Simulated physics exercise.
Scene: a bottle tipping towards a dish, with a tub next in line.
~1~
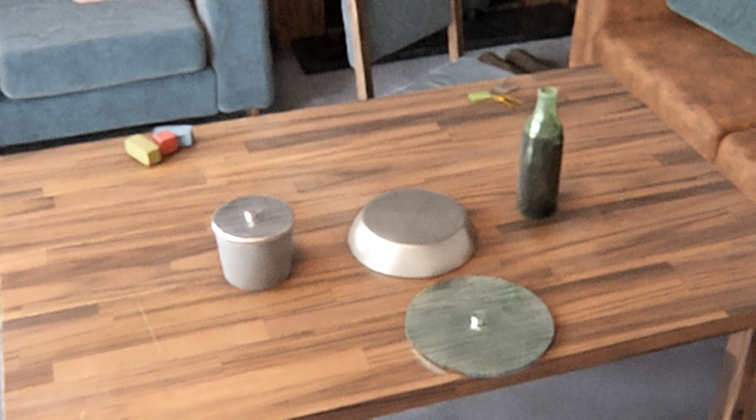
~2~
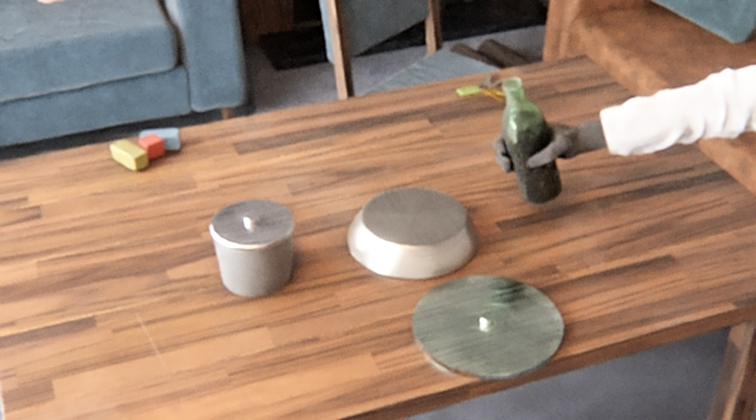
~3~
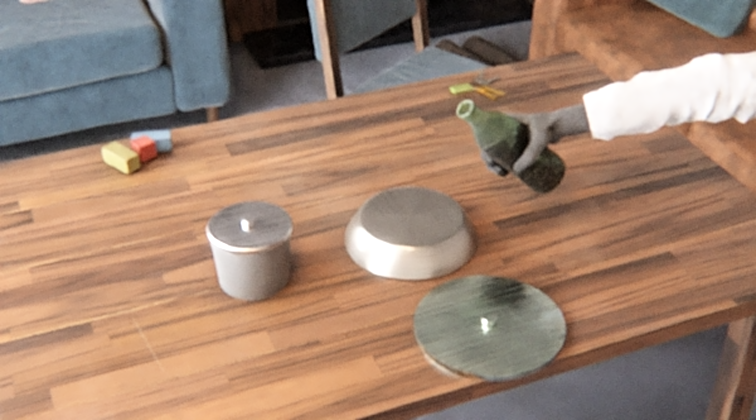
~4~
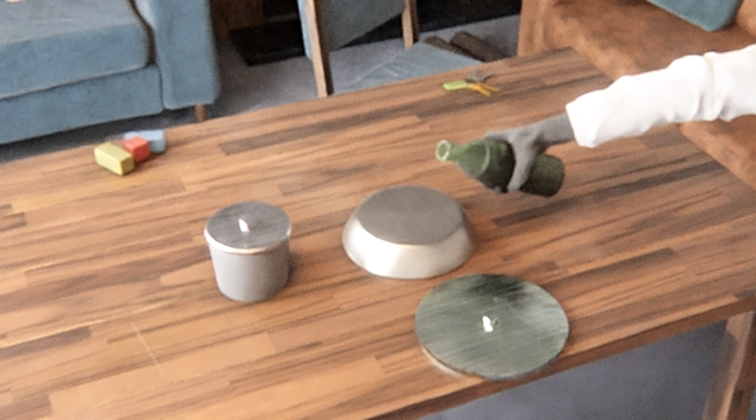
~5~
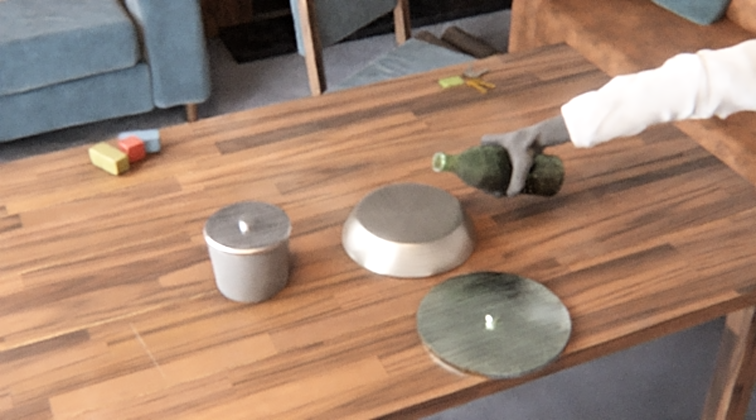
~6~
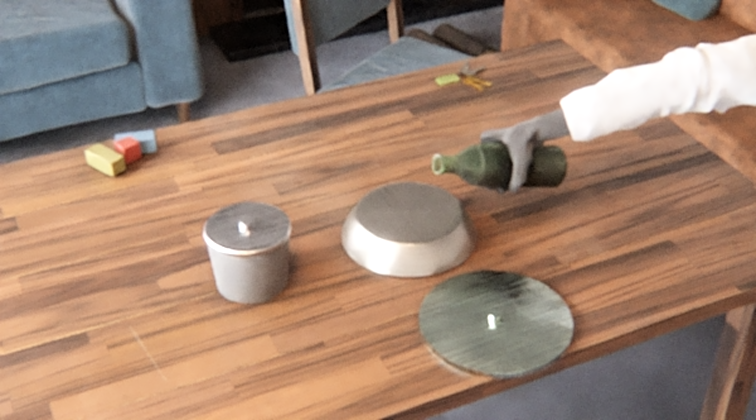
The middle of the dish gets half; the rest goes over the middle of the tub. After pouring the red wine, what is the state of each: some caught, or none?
Outcome: The tub is closed to it; the dish is closed to it.
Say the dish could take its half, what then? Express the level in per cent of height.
About 30 percent of its height.
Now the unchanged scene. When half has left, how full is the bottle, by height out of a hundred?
I'd put the level around 35 percent of the height.
A moment on, it runs off the upturned base of the dish.
Further on, it hits the lid of the tub and runs off.
When it is over, the dish is empty, in a puddle; the tub is empty, in a puddle.
